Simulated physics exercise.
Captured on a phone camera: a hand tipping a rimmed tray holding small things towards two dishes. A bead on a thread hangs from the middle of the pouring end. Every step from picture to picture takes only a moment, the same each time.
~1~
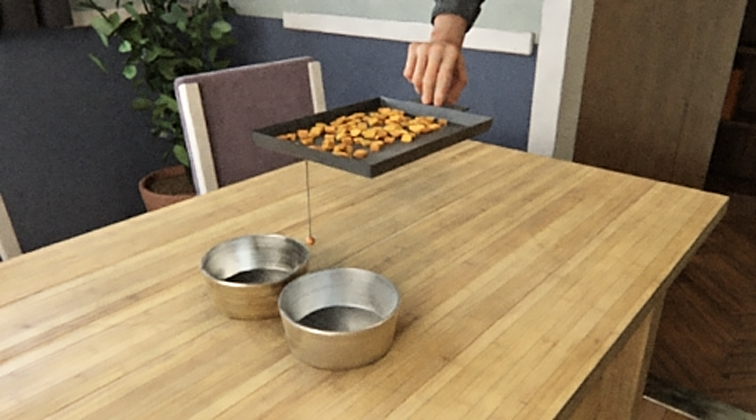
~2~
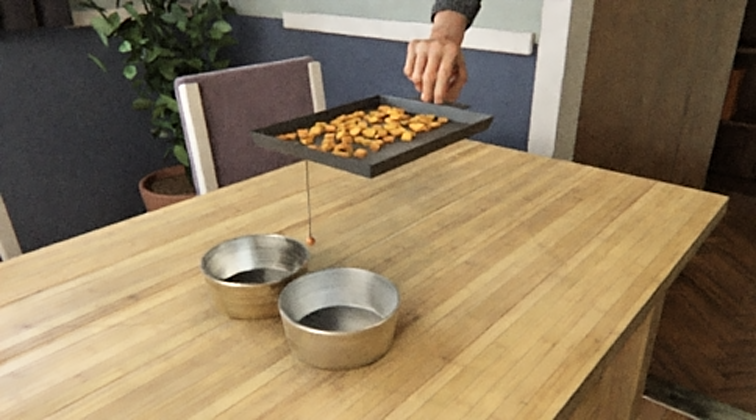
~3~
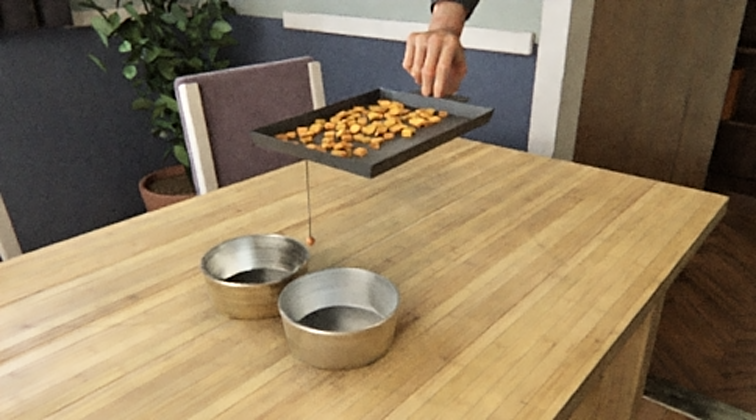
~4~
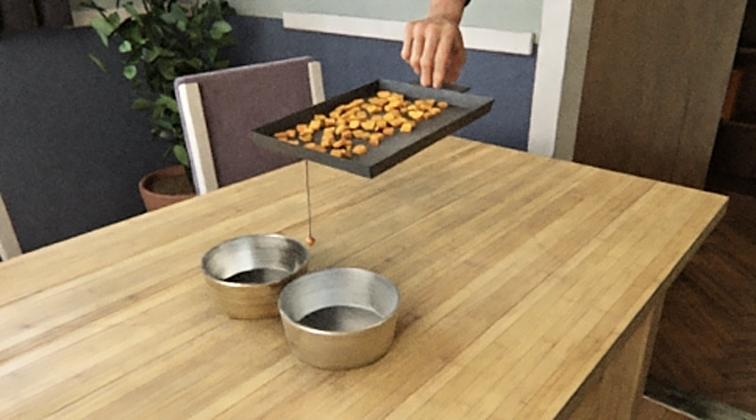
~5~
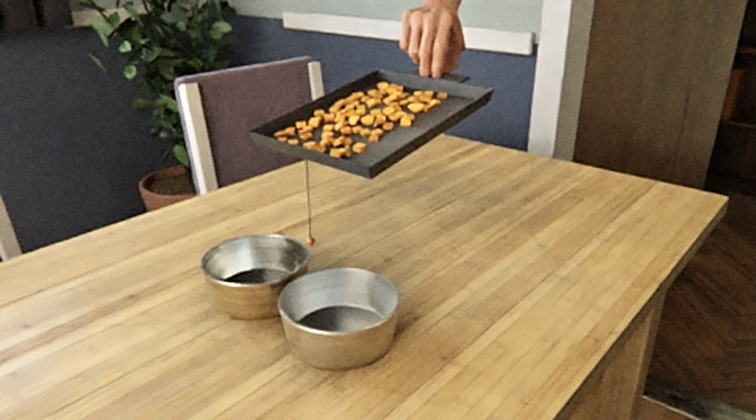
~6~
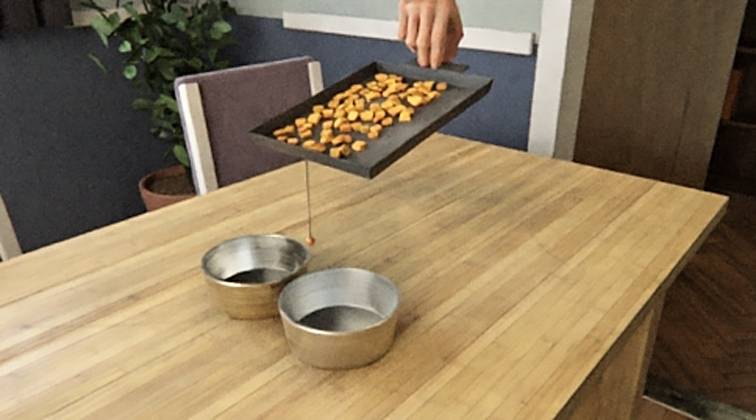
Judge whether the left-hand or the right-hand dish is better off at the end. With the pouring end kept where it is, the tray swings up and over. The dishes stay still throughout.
The left-side dish receives more.
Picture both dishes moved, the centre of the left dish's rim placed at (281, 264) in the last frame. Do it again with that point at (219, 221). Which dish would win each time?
In the first try it's the left-side dish, and in the second it's the right-side dish.
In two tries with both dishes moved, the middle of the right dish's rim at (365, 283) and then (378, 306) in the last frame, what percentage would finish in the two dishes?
First some 70, then 70 per cent.
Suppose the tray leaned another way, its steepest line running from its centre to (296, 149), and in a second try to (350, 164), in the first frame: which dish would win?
The leftmost dish; the rightmost dish.
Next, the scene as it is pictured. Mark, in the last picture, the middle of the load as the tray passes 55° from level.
Load centre: Approx. (314, 130).
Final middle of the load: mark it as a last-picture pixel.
Resting centre, last frame: Roughly (271, 300).
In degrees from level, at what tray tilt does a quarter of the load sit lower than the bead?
It's turned some 105 degrees by then.
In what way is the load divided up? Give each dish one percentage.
Left about 60, right about 30 in a hundred.
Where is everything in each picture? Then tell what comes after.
Corners of the pouring end near (255, 131) and (371, 163), level; middle of the load near (377, 130), small crackers; left dish near (214, 293); right dish near (297, 340); bead on its thread near (311, 241), in the first frame.
Corners of the pouring end near (255, 131) and (371, 163), level; middle of the load near (377, 128), in the second frame.
Corners of the pouring end near (255, 131) and (370, 163), tipped barely, level across its low end; middle of the load near (377, 125), in the third frame.
Corners of the pouring end near (254, 131) and (370, 164), tipped a little, level across its low end; middle of the load near (377, 119), in the fourth frame.
Corners of the pouring end near (253, 131) and (369, 164), tipped a little, level across its low end; middle of the load near (376, 113), in the fifth frame.
Corners of the pouring end near (253, 131) and (369, 165), tipped a little, level across its low end; middle of the load near (360, 107); left dish near (214, 293); right dish near (297, 340), in the sixth frame.
Shortly afterwards, tray tipped steeply; the whole lot on the tray.
Next, tray tipped right over; the bulk on the tray; only a few in the right dish; a little in the left dish; only a few in the air.
Some moments later, tray tipped past a quarter turn; near a third in the right dish; near two thirds in the left dish; a little outside both.
In the end, tray tipped past a quarter turn; near a third in the right dish; near two thirds in the left dish; a little outside both.
